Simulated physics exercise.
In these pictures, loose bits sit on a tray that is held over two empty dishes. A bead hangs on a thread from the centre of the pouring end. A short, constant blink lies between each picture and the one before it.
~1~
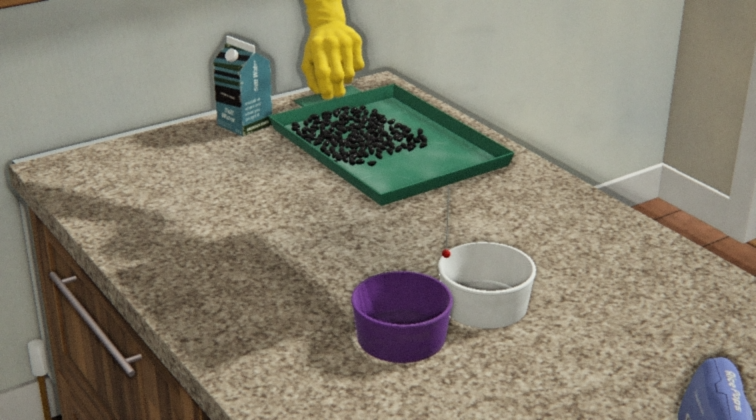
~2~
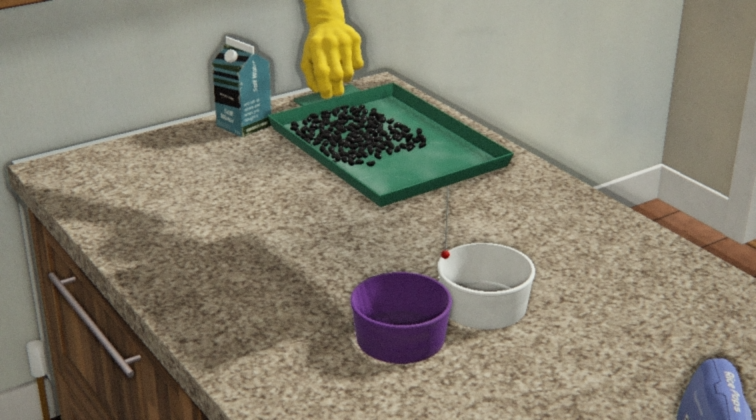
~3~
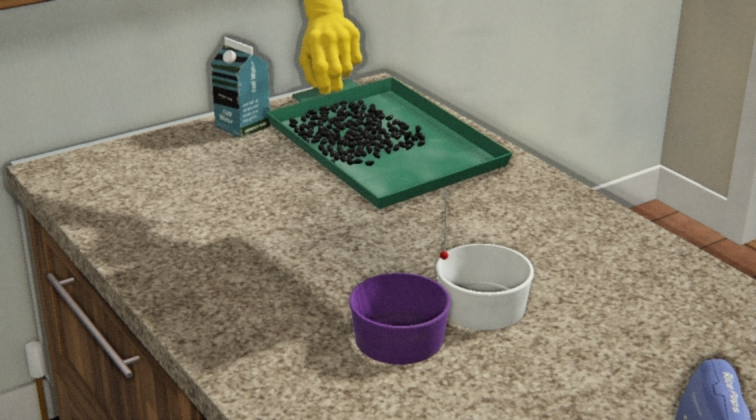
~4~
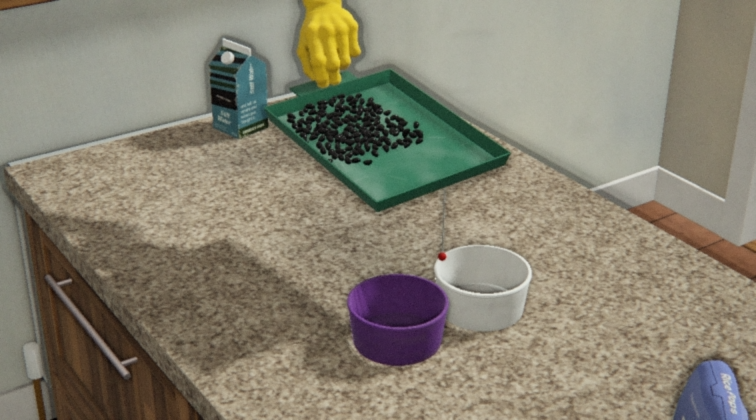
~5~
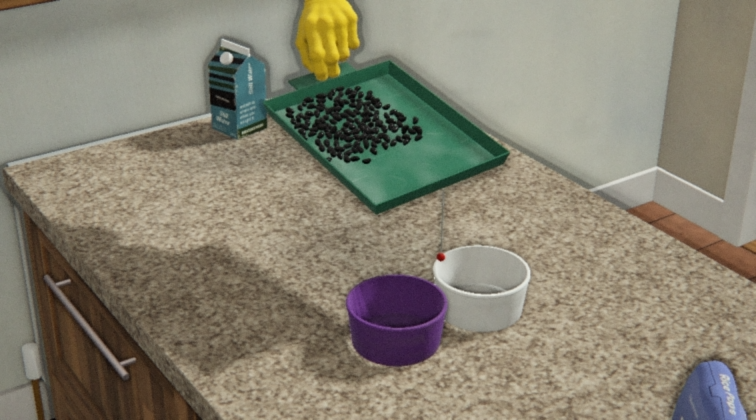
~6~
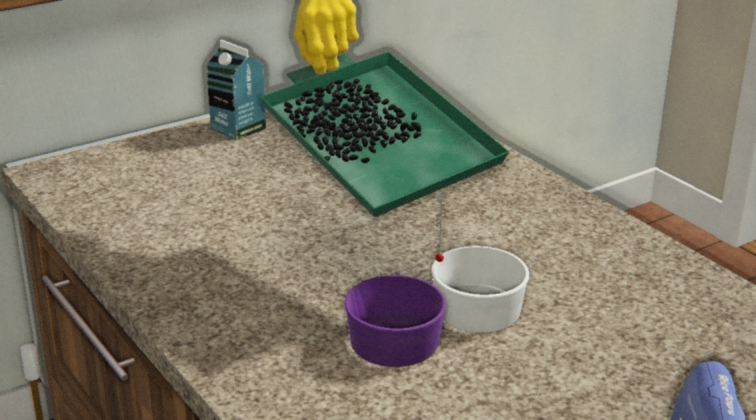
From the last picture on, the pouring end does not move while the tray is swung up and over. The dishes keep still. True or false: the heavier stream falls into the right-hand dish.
False.
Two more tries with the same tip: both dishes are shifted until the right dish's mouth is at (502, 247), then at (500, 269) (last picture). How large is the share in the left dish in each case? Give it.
Approximately 40 percent, followed by approximately 70 percent.
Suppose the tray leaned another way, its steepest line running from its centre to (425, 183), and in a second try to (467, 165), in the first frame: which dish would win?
Try 1: The left-side dish; try 2: The right-side dish.
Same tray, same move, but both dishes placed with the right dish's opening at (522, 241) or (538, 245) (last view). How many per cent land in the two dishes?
It comes to about 0 per cent the first time and about 0 per cent the second.
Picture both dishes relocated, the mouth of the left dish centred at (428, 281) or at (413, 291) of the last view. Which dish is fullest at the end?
Case one: The dish at left. Case two: The dish at left.
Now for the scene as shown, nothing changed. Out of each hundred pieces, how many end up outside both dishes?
My estimate is close to 0 %.
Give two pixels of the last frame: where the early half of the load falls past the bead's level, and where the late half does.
It goes through near (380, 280) first, then near (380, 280).
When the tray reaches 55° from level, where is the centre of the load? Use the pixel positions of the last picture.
Its middle sits at about pixel (381, 183).
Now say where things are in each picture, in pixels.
The first frame shows corners of the pouring end near (382, 191) and (509, 152), level; middle of the load near (355, 132), black beans; left dish near (430, 337); right dish near (516, 303); bead on its thread near (446, 254).
The second frame shows corners of the pouring end near (381, 193) and (508, 152), level; middle of the load near (354, 132).
The third frame shows corners of the pouring end near (380, 195) and (507, 152), tipped barely, lowest at the left corner; middle of the load near (353, 129).
The fourth frame shows corners of the pouring end near (378, 199) and (506, 152), tipped a little, lowest at the left corner; middle of the load near (351, 125).
The fifth frame shows corners of the pouring end near (377, 202) and (505, 151), tipped a little, lowest at the left corner; middle of the load near (350, 121).
The sixth frame shows corners of the pouring end near (375, 205) and (504, 151), tipped a little, lowest at the left corner; middle of the load near (348, 116); left dish near (424, 341); right dish near (509, 307).
Shortly afterwards, tray tipped steeply; all but a few on the tray; a little in the left dish; only a few in the air.
Next, tray tipped right over; near a quarter on the tray; near two thirds in the left dish; a little in the air.
Some moments later, tray tipped past a quarter turn; all but a few in the left dish; only a few outside both.
In the end, tray tipped past a quarter turn; all but a few in the left dish; none at all in the right dish; only a few outside both.
